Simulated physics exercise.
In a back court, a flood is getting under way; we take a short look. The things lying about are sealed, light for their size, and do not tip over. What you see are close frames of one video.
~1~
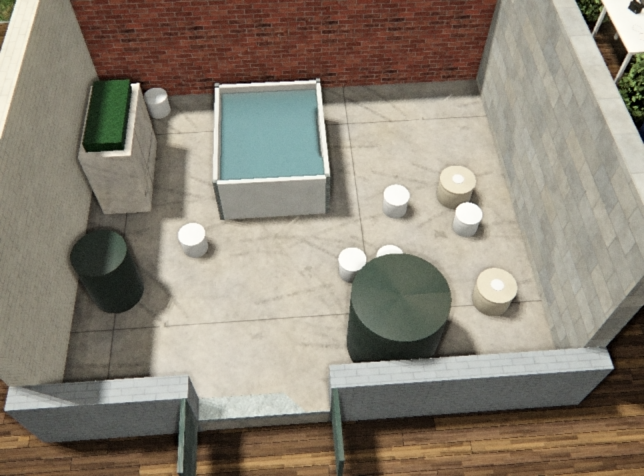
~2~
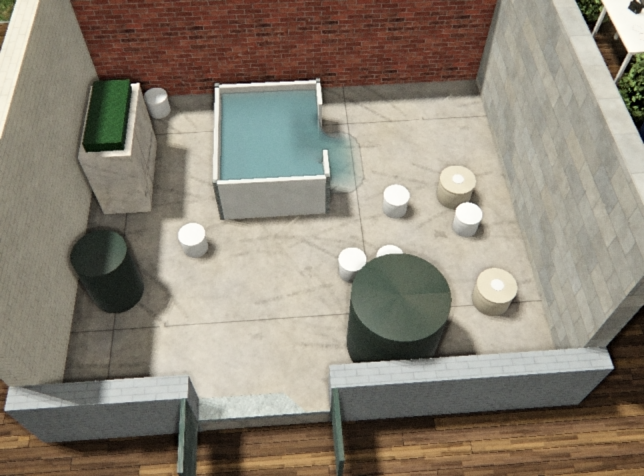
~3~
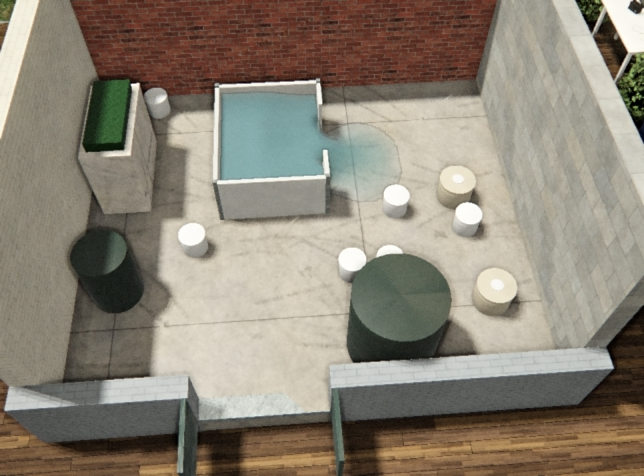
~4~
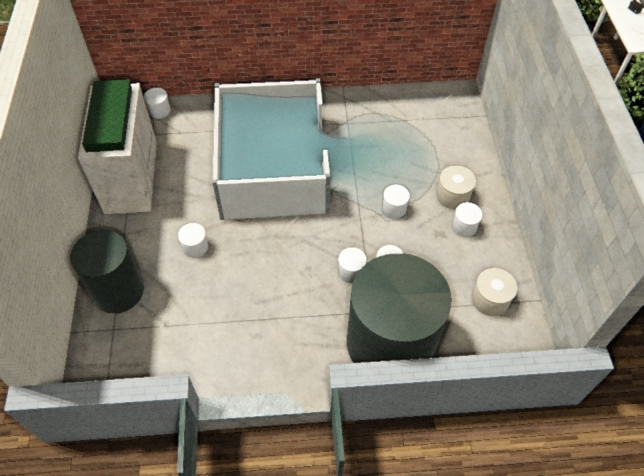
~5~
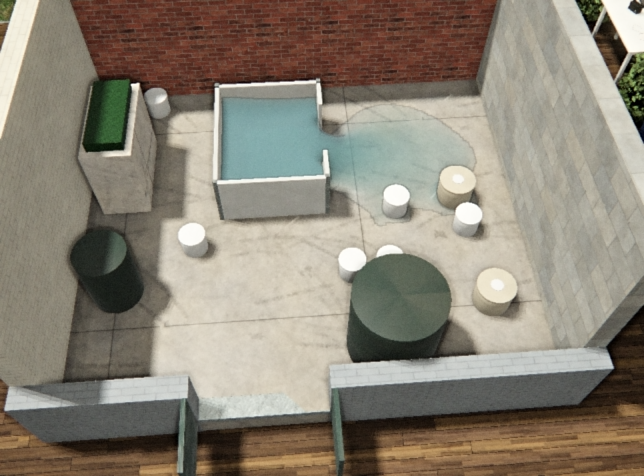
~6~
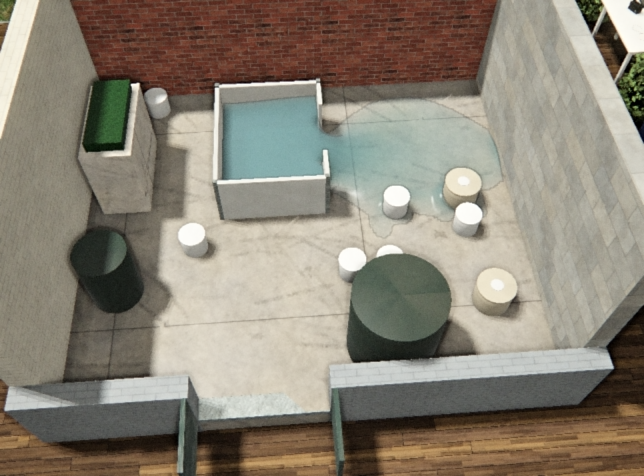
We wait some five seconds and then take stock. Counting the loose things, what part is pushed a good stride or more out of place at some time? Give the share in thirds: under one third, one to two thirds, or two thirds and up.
Looks to me like between one and two in three get shifted a long way.
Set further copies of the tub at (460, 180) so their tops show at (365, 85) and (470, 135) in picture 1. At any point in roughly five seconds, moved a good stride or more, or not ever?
Outcome per entry: Gets dislodged / gets dislodged.
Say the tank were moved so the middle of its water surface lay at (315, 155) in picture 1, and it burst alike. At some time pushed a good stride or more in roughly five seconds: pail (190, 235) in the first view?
Came up short.
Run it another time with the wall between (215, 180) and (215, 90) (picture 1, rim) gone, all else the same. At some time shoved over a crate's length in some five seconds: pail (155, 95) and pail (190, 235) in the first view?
Here's the pair: Made it that far, then made it that far.
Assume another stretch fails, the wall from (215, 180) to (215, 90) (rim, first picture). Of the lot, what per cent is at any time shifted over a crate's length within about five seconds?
That works out to about 20 per cent of them.
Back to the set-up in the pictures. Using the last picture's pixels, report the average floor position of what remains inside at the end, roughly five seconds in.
In the last view, somewhere about (349, 265).
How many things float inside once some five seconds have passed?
The total here is 4.
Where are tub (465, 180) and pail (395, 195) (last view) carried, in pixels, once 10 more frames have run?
First object near (532, 320); second object near (436, 255).
A moment on, 1 of 8 are well off their spots; 1 afloat.
Next, 4 of 8 are well off their spots; 1 afloat.
Later, 4 of 8 are well off their spots; 3 afloat.
In the end, 4 of 8 are well off their spots, and 4 have been at some point; 4 afloat.
